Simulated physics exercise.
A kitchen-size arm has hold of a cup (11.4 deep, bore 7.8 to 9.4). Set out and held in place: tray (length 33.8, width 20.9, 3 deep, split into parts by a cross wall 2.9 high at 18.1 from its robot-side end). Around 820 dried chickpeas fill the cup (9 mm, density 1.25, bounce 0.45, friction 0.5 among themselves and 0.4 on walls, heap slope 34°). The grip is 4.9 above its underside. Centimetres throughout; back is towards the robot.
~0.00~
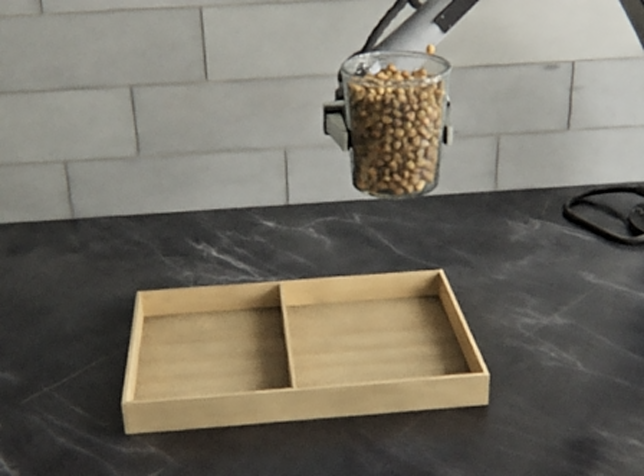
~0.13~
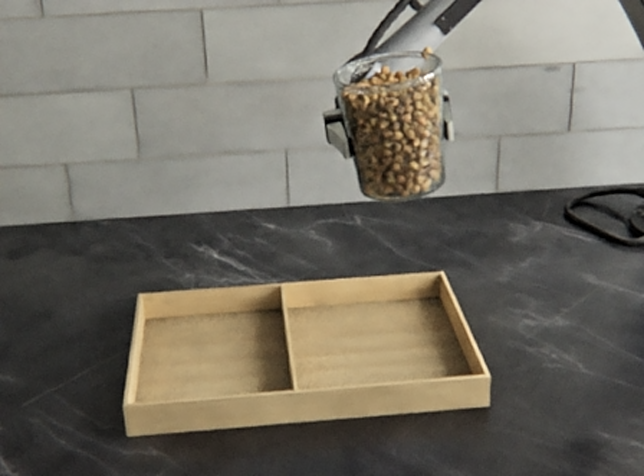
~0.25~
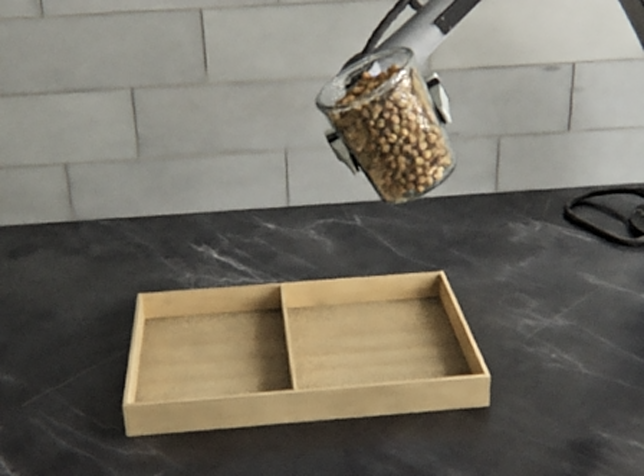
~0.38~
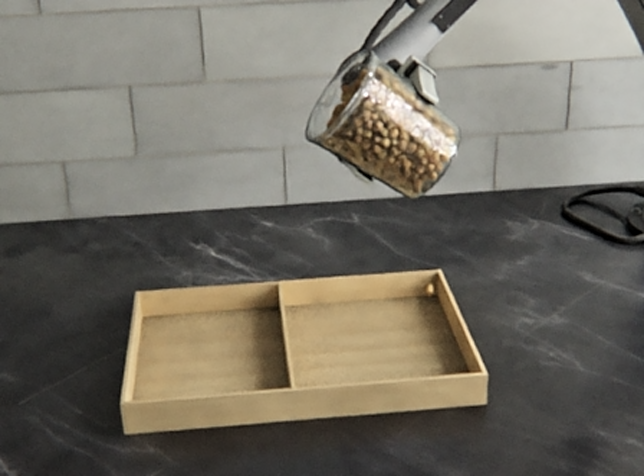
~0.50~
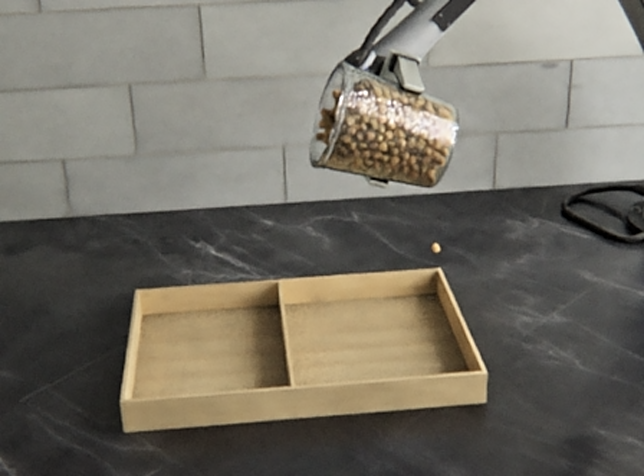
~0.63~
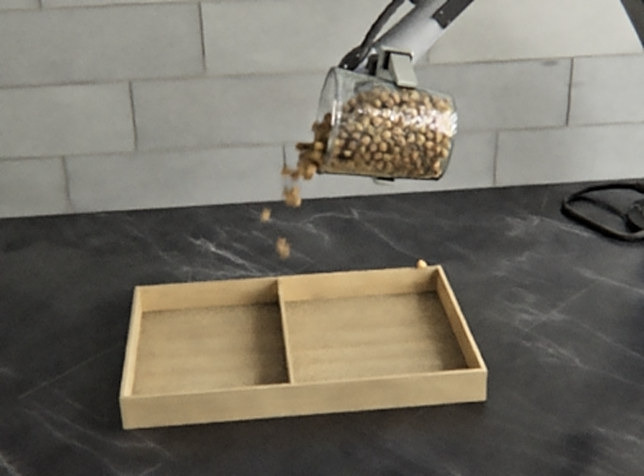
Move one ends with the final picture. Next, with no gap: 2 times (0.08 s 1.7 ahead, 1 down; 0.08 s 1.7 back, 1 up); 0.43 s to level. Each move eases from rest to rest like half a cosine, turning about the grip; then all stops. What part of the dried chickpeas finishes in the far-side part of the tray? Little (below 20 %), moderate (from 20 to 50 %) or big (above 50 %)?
A moderate share, from 20 to 50 %, ends in the far-side part of the tray.
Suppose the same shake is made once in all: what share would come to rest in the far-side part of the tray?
In that case some 20 per cent.
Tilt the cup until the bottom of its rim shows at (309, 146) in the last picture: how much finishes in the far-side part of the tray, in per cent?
Some 10 per cent.
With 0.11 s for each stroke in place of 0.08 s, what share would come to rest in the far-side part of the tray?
Then about 25 per cent.
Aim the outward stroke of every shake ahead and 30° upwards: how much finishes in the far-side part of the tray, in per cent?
Some 45 per cent.
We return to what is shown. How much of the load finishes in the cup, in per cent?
Some 65 per cent.
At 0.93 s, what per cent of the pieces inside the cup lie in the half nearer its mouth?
Roughly 55 per cent.
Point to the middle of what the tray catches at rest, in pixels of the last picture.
Around (220, 352).
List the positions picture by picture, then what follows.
The first picture shows cup middle at (395, 127), level; upper third of the load around (396, 97), from x 350 to 440, top at y 50; 819 in the cup.
The second picture shows cup middle at (395, 129), tilted 7° forward; upper third of the load around (394, 100), from x 345 to 435, top at y 50; 818 in the cup, 1 in flight or on a rim.
The third picture shows cup middle at (392, 130), tilted 27° forward; upper third of the load around (388, 103), from x 330 to 445, top at y 70; 818 in the cup, 1 in flight or on a rim.
The fourth picture shows cup middle at (387, 130), tilted 51° forward; upper third of the load around (380, 106), from x 325 to 450, top at y 70; 818 in the cup, 1 in the robot-side part.
The fifth picture shows cup middle at (386, 131), tilted 71° forward; upper third of the load around (381, 109), from x 320 to 450, top at y 85; 818 in the cup, 1 in the robot-side part.
The sixth picture shows cup middle at (386, 129), tilted 78° forward; upper third of the load around (389, 112), from x 265 to 445, top at y 90; 802 in the cup, 1 in the robot-side part, 16 in flight or on a rim.
After 0.93 s, tilted 78° forward, highest piece 26 above the table; 636 in the cup, 83 in the far-side part, 10 in the robot-side part, 90 in flight or on a rim.
After 1.23 s, tilted 21° forward, highest piece 29 above the table; 540 in the cup, 242 in the far-side part, 27 in the robot-side part, 10 in flight or on a rim.
After 1.58 s, level, highest piece 28 above the table; 540 in the cup, 251 in the far-side part, 28 in the robot-side part.
After 2.63 s, level, highest piece 28 above the table; 540 in the cup, 251 in the far-side part, 28 in the robot-side part.
At rest, 540 in the cup, 251 in the far-side part, 28 in the robot-side part. That is 31 % in the far-side part of the tray.
